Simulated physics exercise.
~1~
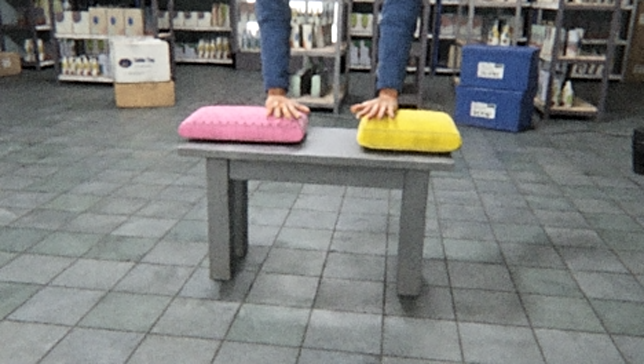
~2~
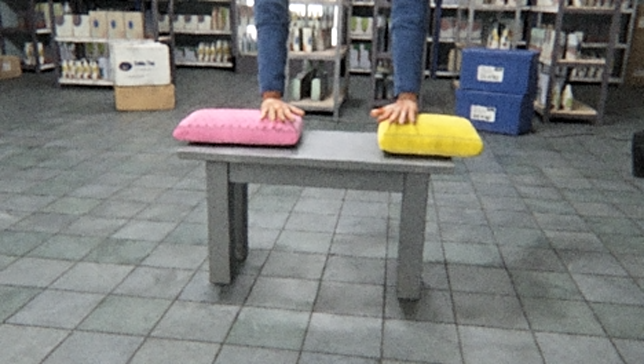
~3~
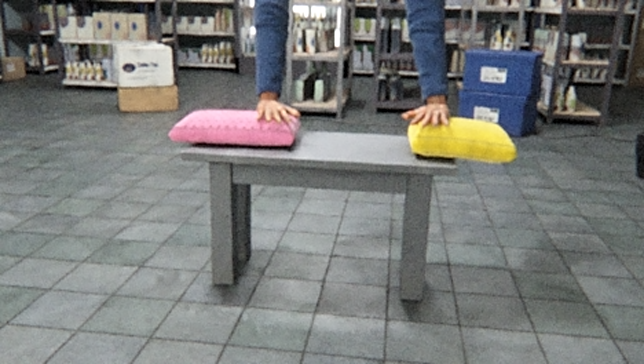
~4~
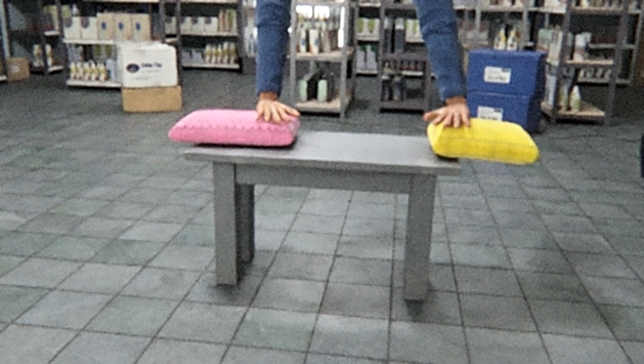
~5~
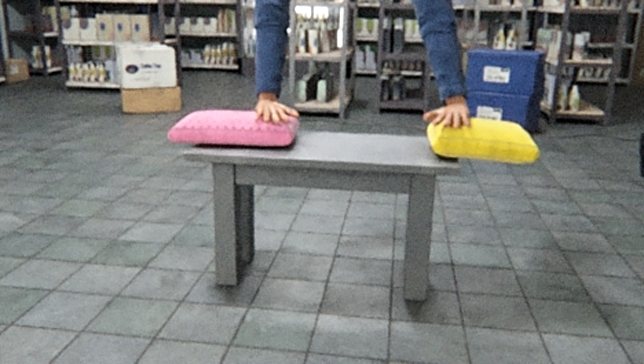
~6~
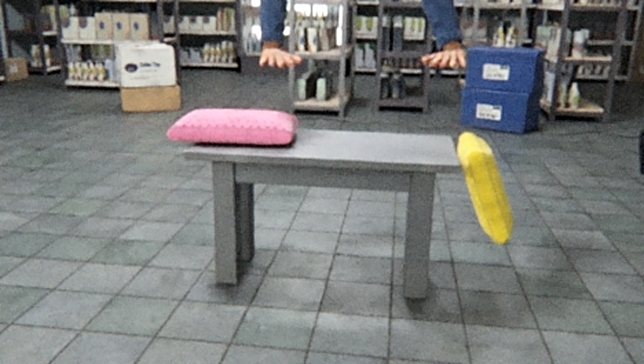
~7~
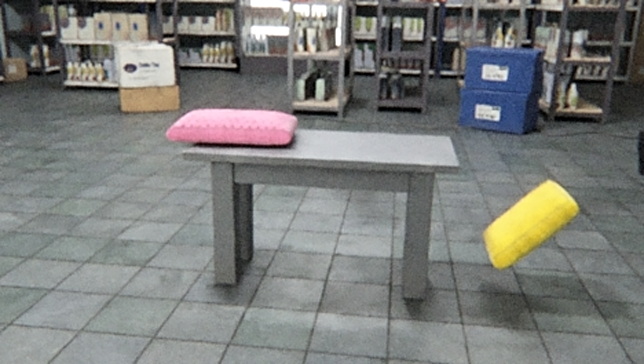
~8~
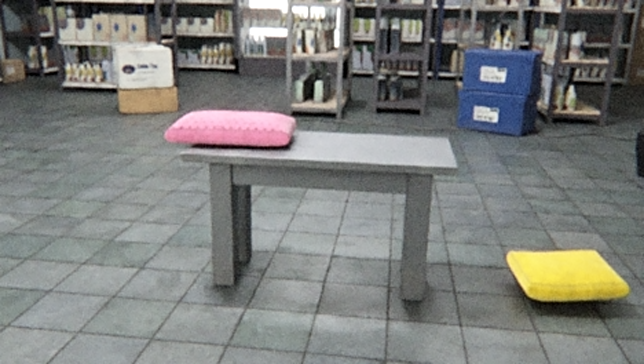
In a storeroom, hands sliding two cushions apart on a grey bench, then lifting; yellow one tumbling to the floor, pink staying.
